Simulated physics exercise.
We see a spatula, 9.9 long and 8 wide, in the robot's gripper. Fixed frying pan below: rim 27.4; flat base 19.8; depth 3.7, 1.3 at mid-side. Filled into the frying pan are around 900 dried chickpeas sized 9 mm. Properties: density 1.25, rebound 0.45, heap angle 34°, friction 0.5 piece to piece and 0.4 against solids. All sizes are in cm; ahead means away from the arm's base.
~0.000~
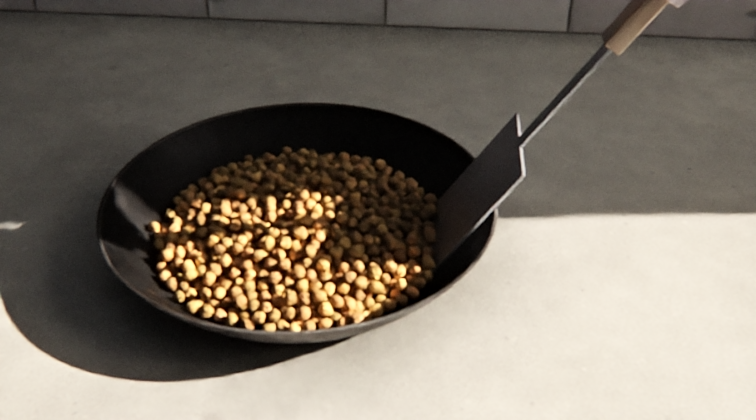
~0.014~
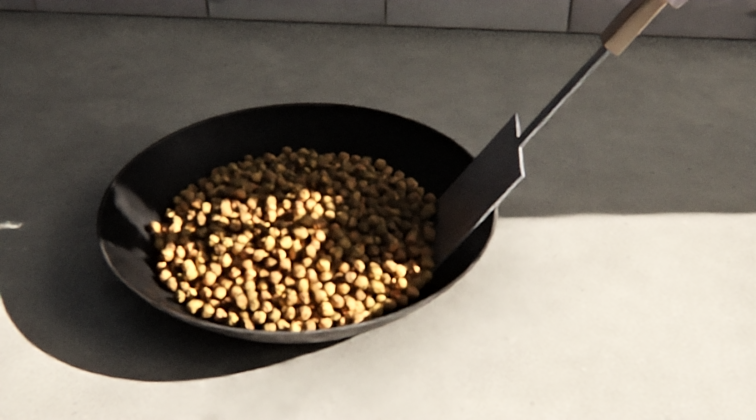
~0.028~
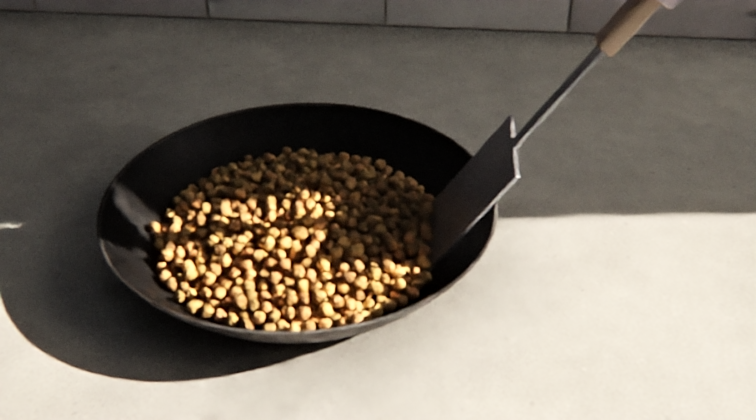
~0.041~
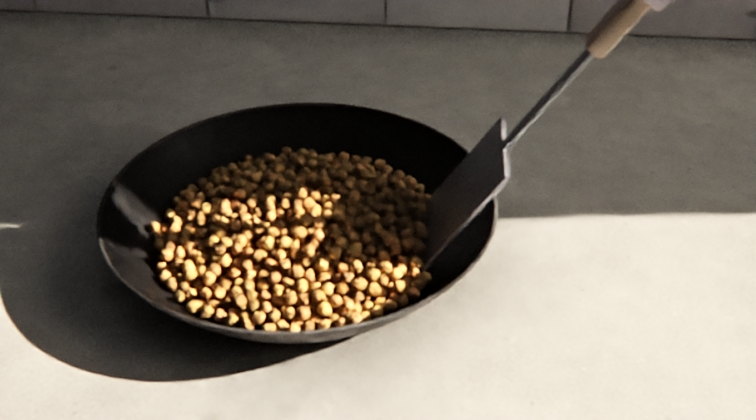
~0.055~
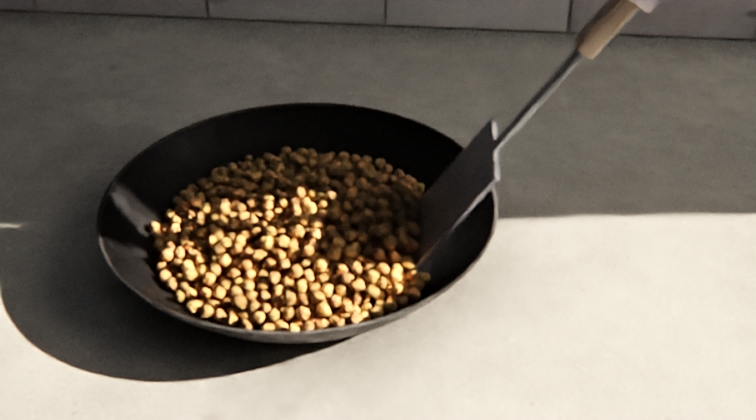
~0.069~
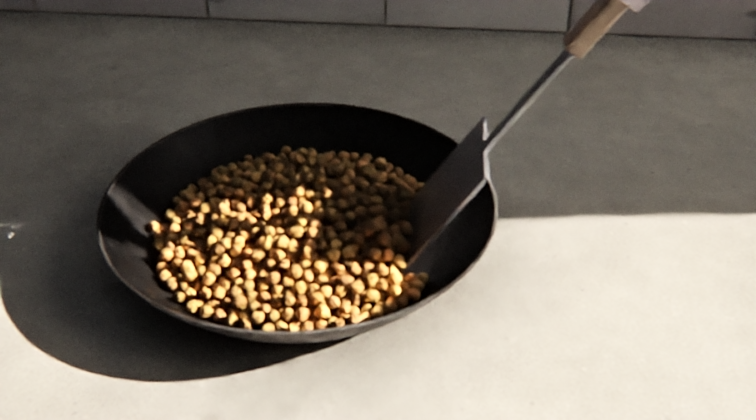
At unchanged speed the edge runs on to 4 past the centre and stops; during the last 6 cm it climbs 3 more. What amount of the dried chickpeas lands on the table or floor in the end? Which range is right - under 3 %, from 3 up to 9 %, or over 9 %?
Right range: Under 3 %.
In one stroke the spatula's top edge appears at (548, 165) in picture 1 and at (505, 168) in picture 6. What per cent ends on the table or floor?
Roughly 0 percent ends up there.
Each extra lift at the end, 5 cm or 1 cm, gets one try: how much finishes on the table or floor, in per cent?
Close to 0 and 0 percent respectively.
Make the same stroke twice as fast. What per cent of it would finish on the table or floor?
Then about 5 per cent.
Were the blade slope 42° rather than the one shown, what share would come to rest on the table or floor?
Estimate for that slope: Some 0 per cent.
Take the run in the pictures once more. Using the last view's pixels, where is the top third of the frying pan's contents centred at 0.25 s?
(260, 211).
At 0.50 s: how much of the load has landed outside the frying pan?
Around 0 percent.
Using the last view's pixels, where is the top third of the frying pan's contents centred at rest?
The centre sits at about (221, 209).
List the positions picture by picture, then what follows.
The first picture shows the spatula top edge at (521, 142), sloping 57°; upper third of the load around (311, 220), from x 155 to 430, top at y 150; 900 in the frying pan.
The second picture shows the spatula top edge at (520, 143), sloping 57°; upper third of the load around (311, 220), from x 155 to 430, top at y 150.
The third picture shows the spatula top edge at (515, 144), sloping 57°; upper third of the load around (312, 220), from x 155 to 430, top at y 150.
The fourth picture shows the spatula top edge at (505, 146), sloping 57°; upper third of the load around (314, 219), from x 155 to 430, top at y 150.
The fifth picture shows the spatula top edge at (496, 146), sloping 57°; upper third of the load around (316, 216), from x 155 to 425, top at y 150.
The sixth picture shows the spatula top edge at (486, 146), sloping 57°; upper third of the load around (317, 214), from x 155 to 425, top at y 150; 900 in the frying pan.
After 0.16 s, sloping 57°, highest piece 4 above the table; 900 in the frying pan.
After 0.25 s, sloping 57°, highest piece 5 above the table; 900 in the frying pan.
After 0.50 s, sloping 57°, highest piece 4 above the table; 900 in the frying pan.
After 1.55 s, sloping 57°, highest piece 4 above the table; 900 in the frying pan.
In the end, 900 in the frying pan. That is 0 % on the table or floor.
